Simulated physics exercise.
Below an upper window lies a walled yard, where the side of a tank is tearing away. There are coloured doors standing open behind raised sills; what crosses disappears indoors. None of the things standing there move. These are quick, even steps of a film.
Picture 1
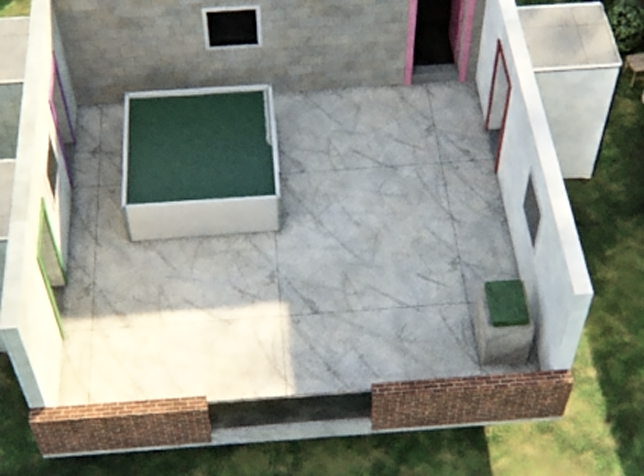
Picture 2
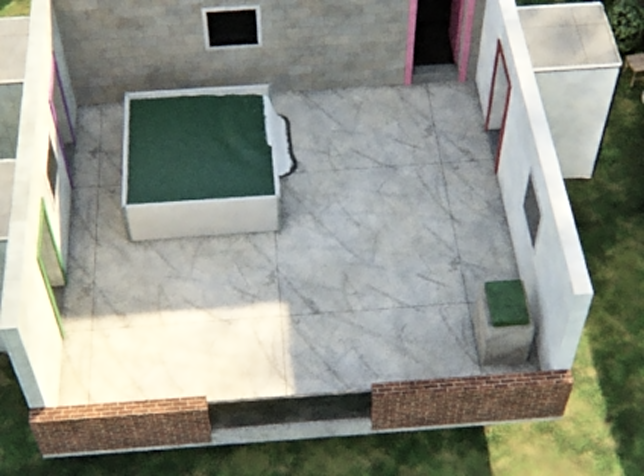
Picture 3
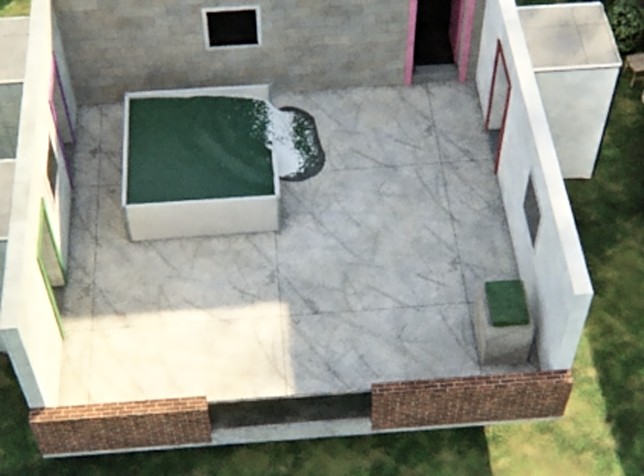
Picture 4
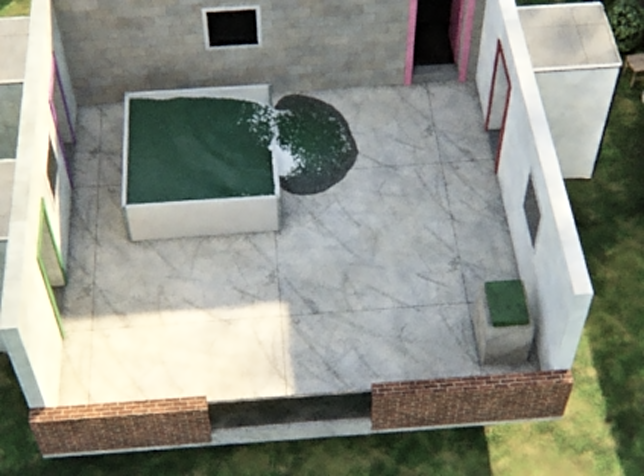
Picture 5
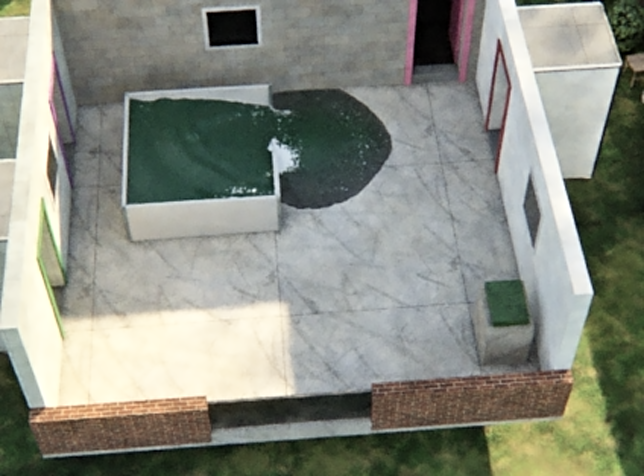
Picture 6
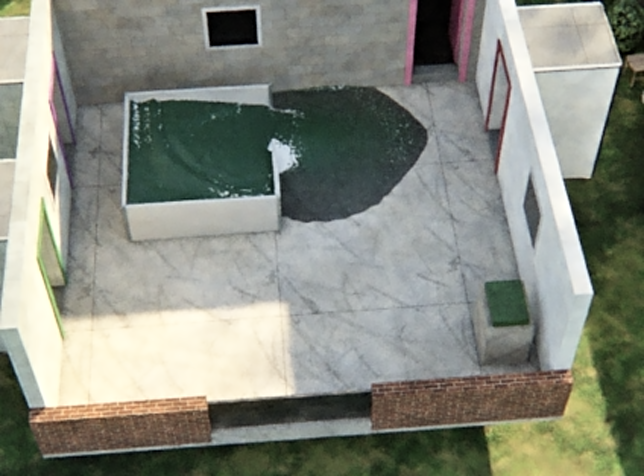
In this clip, a white-walled tank of dark green water stands in a walled yard with coloured doorways; its right side opens, and water pours through the gap, foaming white and spreading rightward across the pale floor in a widening dark pool.
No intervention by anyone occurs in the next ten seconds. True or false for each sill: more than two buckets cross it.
Pink door - true; green door - true; purple door - false; red door - true.
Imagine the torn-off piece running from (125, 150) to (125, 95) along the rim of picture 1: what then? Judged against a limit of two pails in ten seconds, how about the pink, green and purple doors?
Pink: Falls short; green: Falls short; purple: Exceeds the limit.
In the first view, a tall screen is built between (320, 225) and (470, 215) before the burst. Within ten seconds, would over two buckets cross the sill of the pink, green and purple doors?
Here's what you'd see: Pink gets past it, green doesn't get there, and purple doesn't get there.
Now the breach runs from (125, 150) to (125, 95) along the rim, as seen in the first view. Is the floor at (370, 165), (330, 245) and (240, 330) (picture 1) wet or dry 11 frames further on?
Taking the spots in turn: Untouched, untouched and untouched.
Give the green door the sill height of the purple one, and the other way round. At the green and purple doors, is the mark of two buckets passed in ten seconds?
Result - green door: Misses the threshold; purple door: Misses the threshold.
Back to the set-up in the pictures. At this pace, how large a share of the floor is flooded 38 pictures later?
My estimate is roughly 70 percent.
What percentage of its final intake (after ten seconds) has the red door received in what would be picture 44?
Approximately 75 per cent.
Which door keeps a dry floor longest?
Looks like the green-painted one.
A moment on, water covers 25 % of the floor; the pink door wet at the sill, nothing in, the green door not reached, the purple door not reached, the red door under two buckets in.
Next, water covers 30 % of the floor; the pink door under two buckets in, the green door not reached, the purple door not reached, the red door far over two buckets in.
Then, water covers 40 % of the floor; the pink door over two buckets in, the green door not reached, the purple door not reached, the red door far over two buckets in.
Later, water covers 70 % of the floor; the pink door far over two buckets in, the green door not reached, the purple door not reached, the red door far over two buckets in.
In the end, water covers 95 % of the floor; the pink door far over two buckets in, the green door over two buckets in, the purple door wet at the sill, nothing in, the red door far over two buckets in.
